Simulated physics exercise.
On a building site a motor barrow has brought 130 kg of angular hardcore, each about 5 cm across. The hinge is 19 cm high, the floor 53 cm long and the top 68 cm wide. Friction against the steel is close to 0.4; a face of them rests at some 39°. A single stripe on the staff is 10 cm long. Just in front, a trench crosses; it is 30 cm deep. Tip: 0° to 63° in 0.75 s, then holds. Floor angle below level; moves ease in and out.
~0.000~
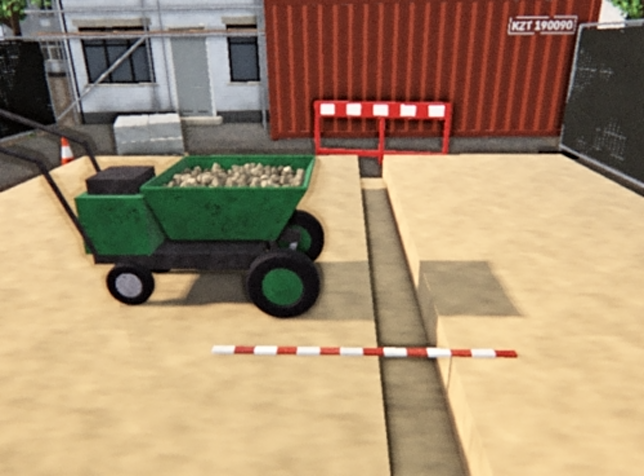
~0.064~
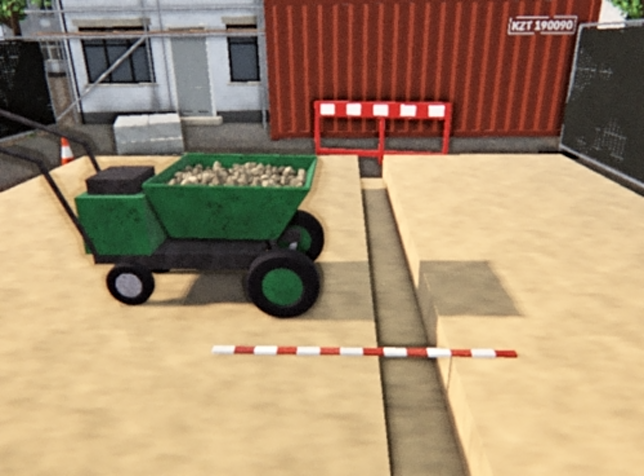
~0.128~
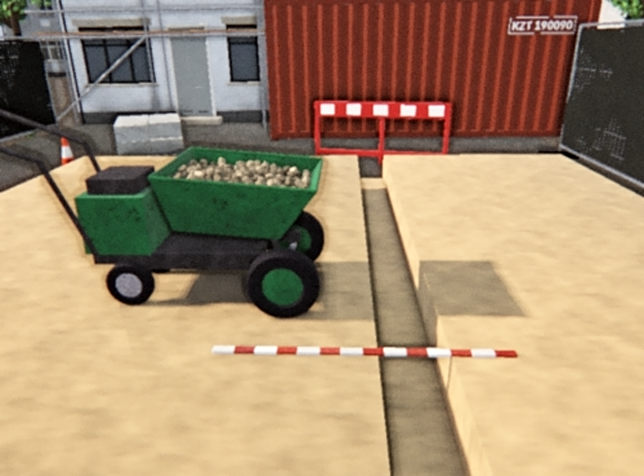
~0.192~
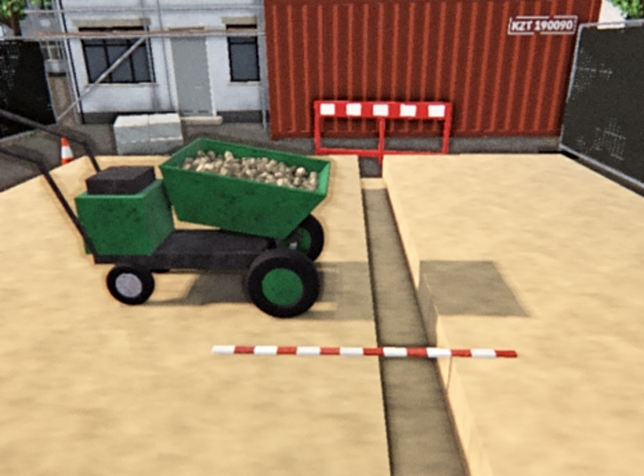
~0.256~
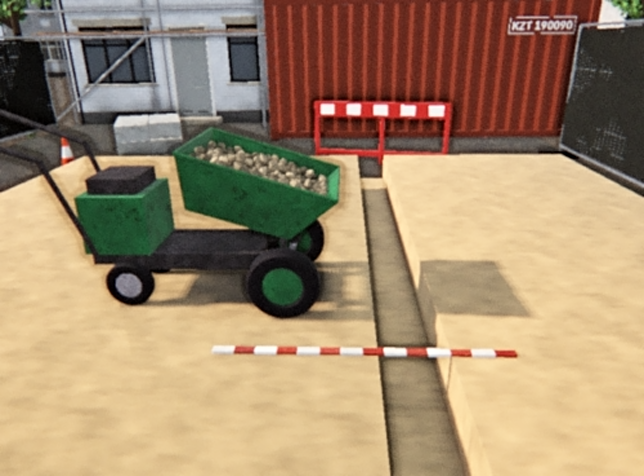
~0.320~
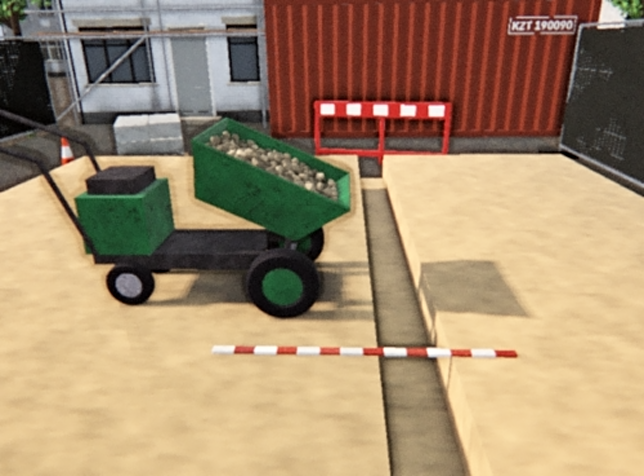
Green skip full of pale stones tilting steadily down to the right on a stationary motor barrow beside a narrow trench.
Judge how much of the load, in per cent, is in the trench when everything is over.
I judge it at about 35 per cent.
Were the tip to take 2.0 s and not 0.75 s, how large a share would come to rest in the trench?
Then about 30 per cent.
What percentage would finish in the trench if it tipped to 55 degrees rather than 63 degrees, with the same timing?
Share in trench: Approx. 20%.
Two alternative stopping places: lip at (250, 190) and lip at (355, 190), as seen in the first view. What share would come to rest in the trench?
Close to 35 percent in the first case, 5 percent in the second.
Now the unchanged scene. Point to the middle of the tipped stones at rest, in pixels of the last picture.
Somewhere near pixel (413, 327).
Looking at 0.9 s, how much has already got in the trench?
Roughly 10% by that time.
After 0.6 s the floor is at 53°; 100 % in the skip; the foremost stones are at (365, 227).
After 0.9 s the floor is at 63°; 92 % in the skip, 8 % in the trench; the foremost stones are at (430, 291).
After 1.2 s the floor is at 63°; 65 % in the skip, 24 % in the trench, 11 % past the trench; the foremost stones are at (504, 293).
After 3.2 s the floor is at 63°; 54 % in the skip, 35 % in the trench, 11 % past the trench; the foremost stones are at (529, 285).
